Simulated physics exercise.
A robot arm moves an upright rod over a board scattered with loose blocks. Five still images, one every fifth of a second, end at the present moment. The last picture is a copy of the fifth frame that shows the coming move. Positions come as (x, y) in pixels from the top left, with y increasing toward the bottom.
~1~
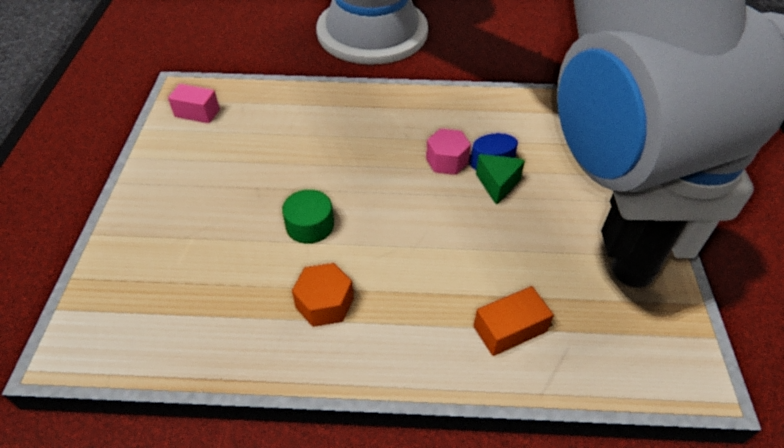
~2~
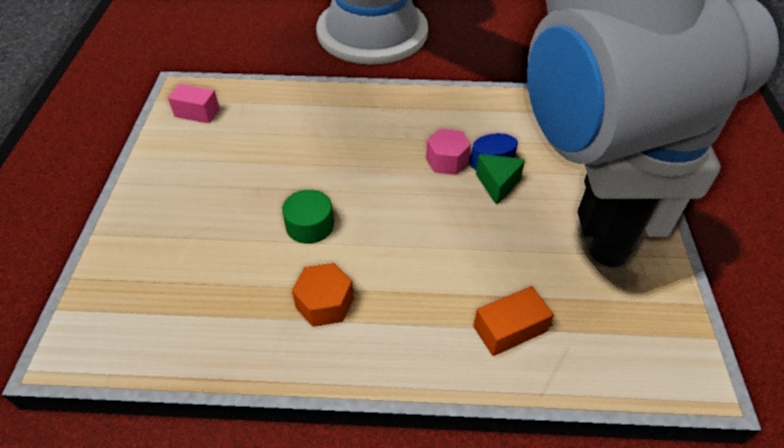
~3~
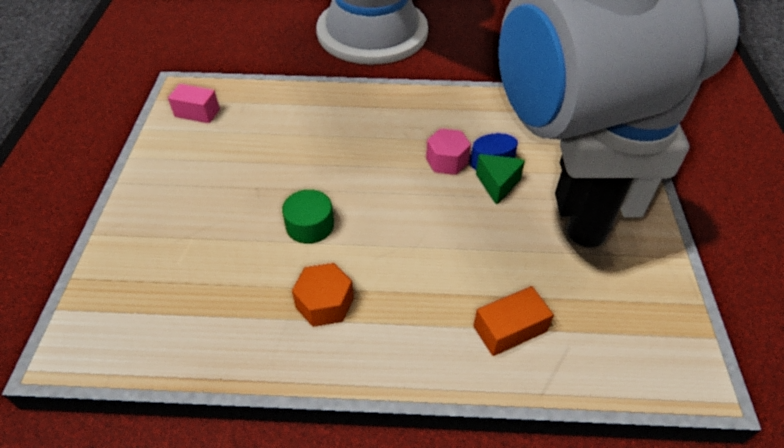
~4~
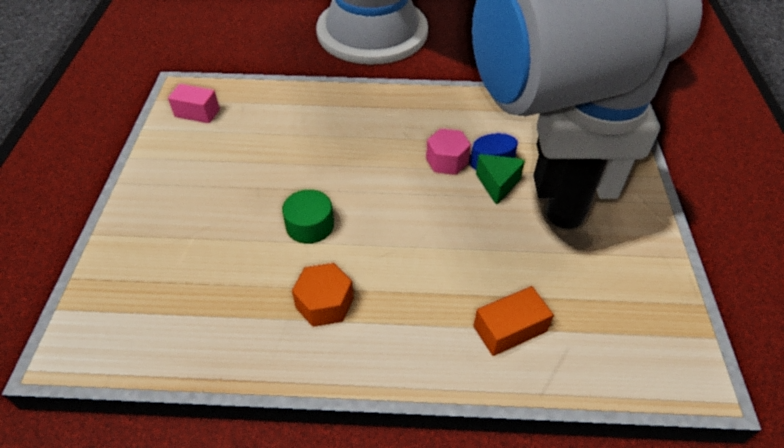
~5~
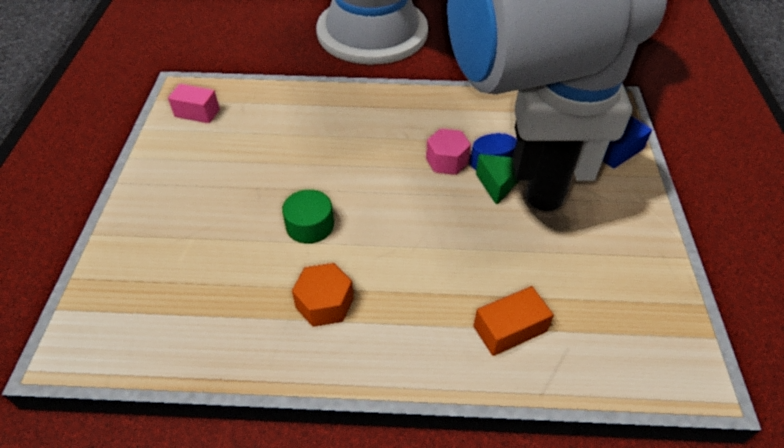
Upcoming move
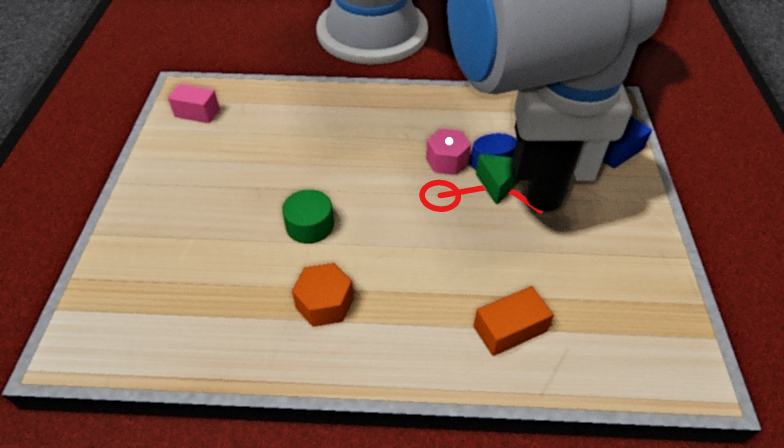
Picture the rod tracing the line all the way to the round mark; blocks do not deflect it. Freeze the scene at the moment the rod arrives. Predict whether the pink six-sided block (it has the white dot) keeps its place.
The pink six-sided block is moved.
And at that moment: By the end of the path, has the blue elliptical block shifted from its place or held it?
It gets pushed out of place.
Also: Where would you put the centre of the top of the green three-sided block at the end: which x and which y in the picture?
Its top middle is near (465, 148).
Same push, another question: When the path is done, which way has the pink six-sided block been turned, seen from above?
From overhead, anticlockwise.
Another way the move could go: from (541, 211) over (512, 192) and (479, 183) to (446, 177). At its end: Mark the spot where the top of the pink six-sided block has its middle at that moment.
It sits at (424, 124).
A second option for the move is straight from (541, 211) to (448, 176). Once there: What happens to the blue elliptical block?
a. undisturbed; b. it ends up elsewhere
My pick is b.
The drawn path runs from (541, 211) through (511, 192) and (475, 189) to (440, 196); the dot is on the pink six-sided block.
What follows on the original path. One third of the way, rod (513, 179); pink six-sided block (446, 140); blue elliptical block (492, 138), turned 20° clockwise; green three-sided block (486, 158).
Two thirds of the way, rod (477, 177); pink six-sided block (434, 131), turned 30° anticlockwise; blue elliptical block (490, 135), turned 35° clockwise; green three-sided block (465, 149), turned 35° clockwise.
At the end, rod (441, 183); pink six-sided block (434, 131), turned 30° anticlockwise; blue elliptical block (490, 135), turned 35° clockwise; green three-sided block (465, 148), turned 35° clockwise.
